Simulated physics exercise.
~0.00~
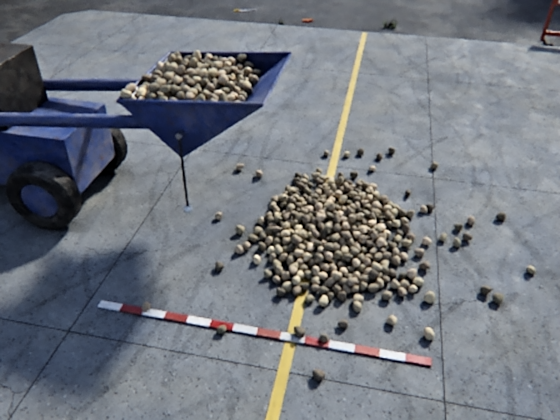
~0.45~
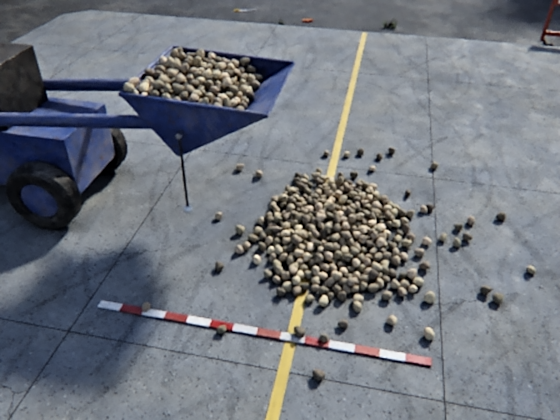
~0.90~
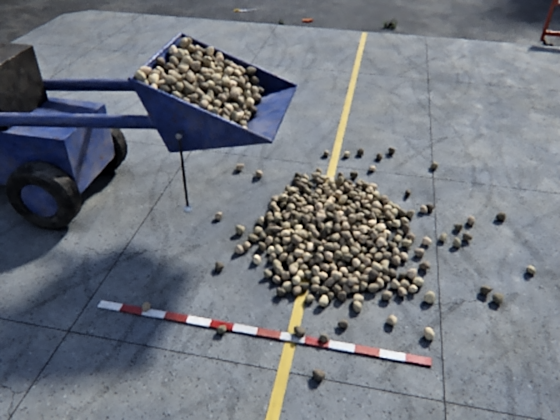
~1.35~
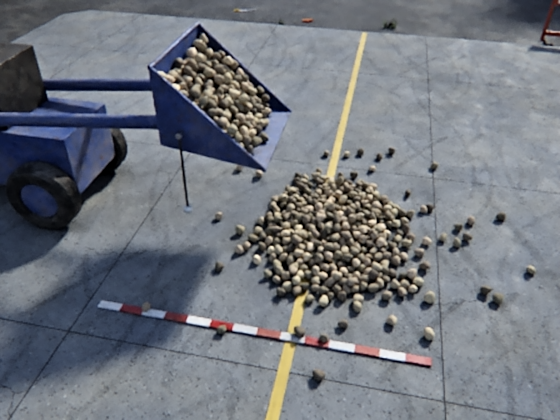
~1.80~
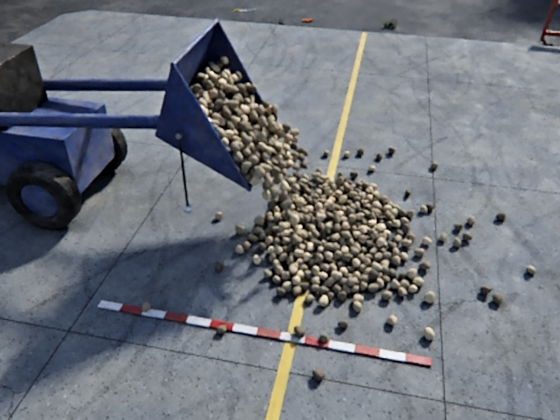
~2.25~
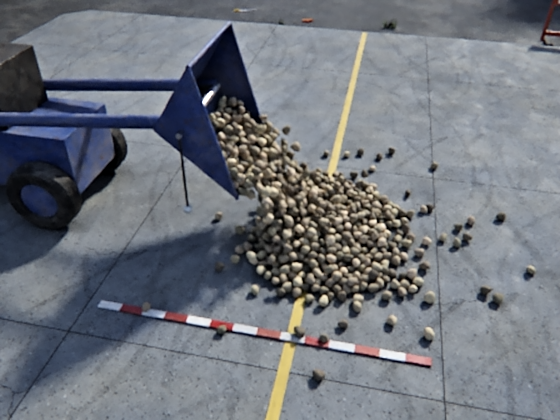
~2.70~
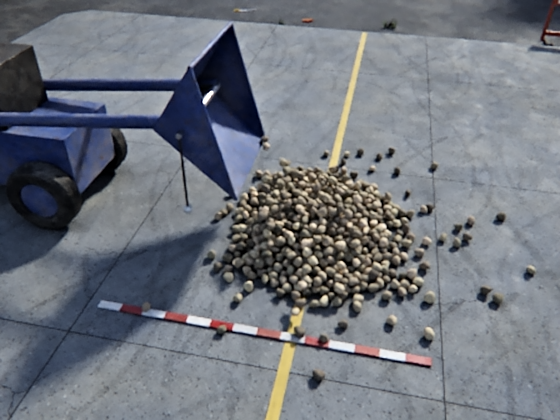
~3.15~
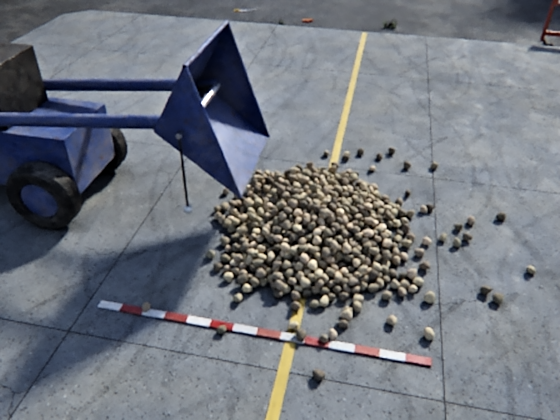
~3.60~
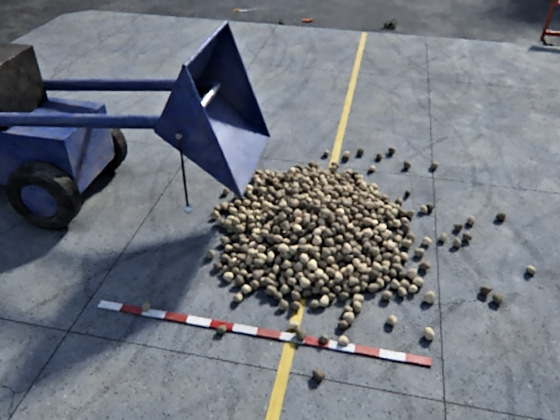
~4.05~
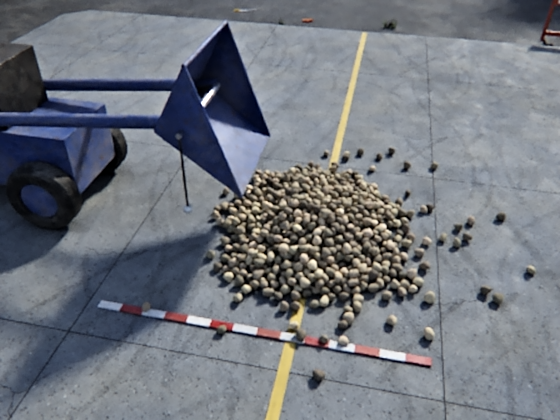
At first, a blue loader at the left holds a bucket full of small, rounded stones above grey paving, beside a loose pile lying across a painted yellow line. A red and white striped bar rests on the ground in front. The bucket tips forward, slowly and then more steeply, and its stones slide toward the lower lip. They pour out onto the left side of the pile, which spreads wider and covers more of the line. Finally the emptied bucket stays tilted above the enlarged, settled heap, with a few stray stones scattered to the right.
